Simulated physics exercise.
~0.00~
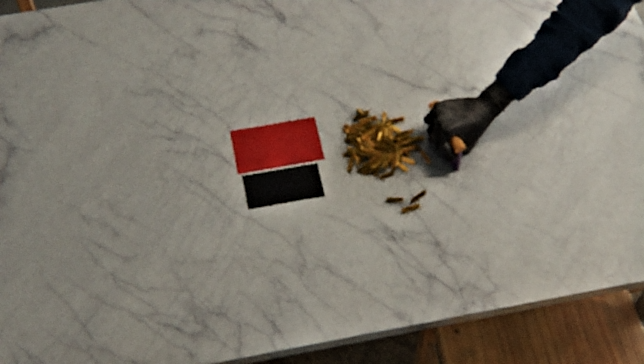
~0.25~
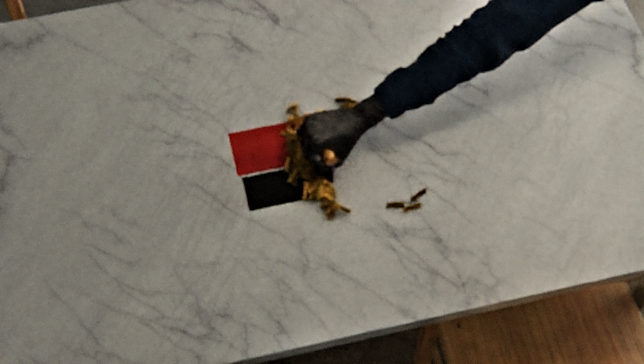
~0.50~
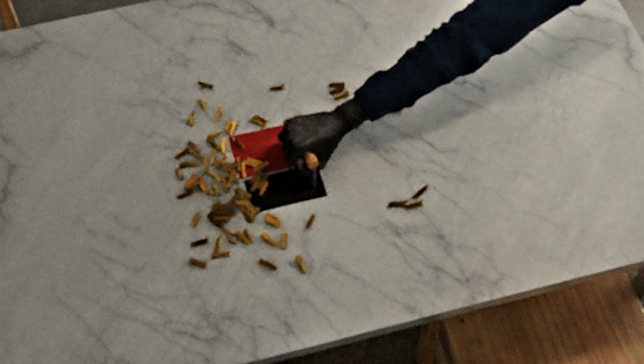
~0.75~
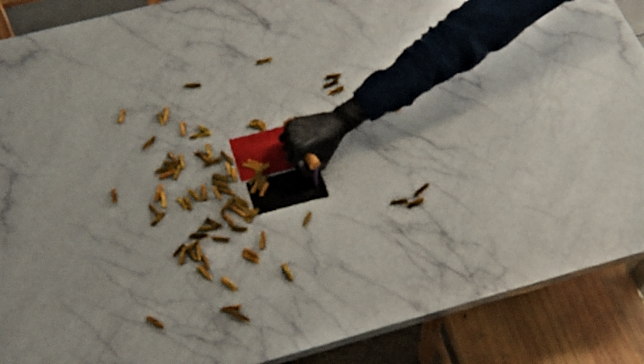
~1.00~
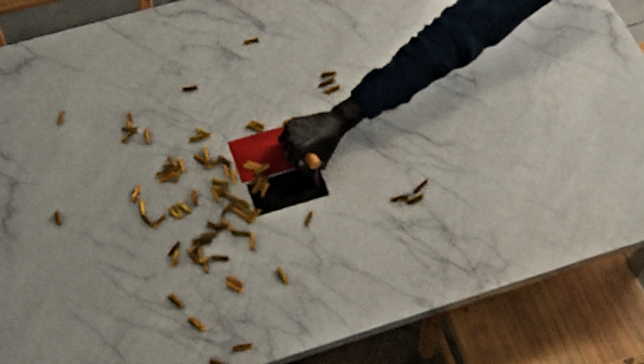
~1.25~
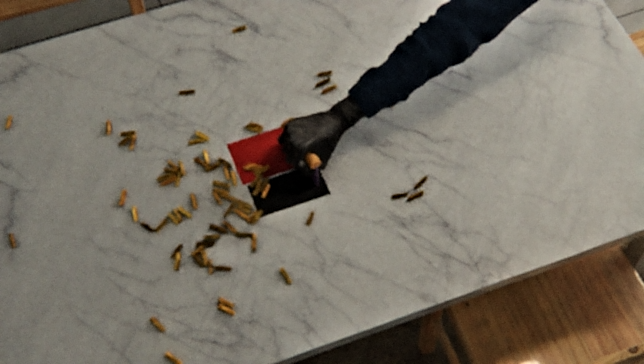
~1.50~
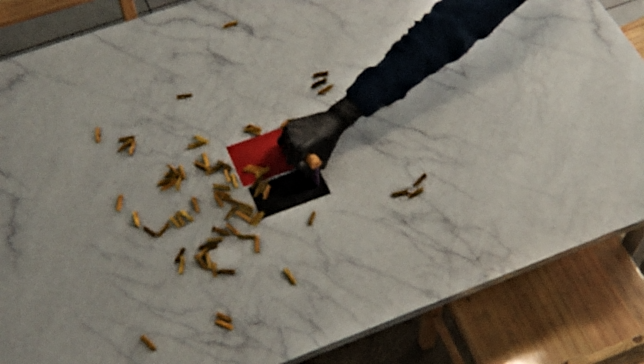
On a pale marble tabletop, a dark hand sweeping dry pasta left across red and black mats, then stopping as pieces scatter beyond.
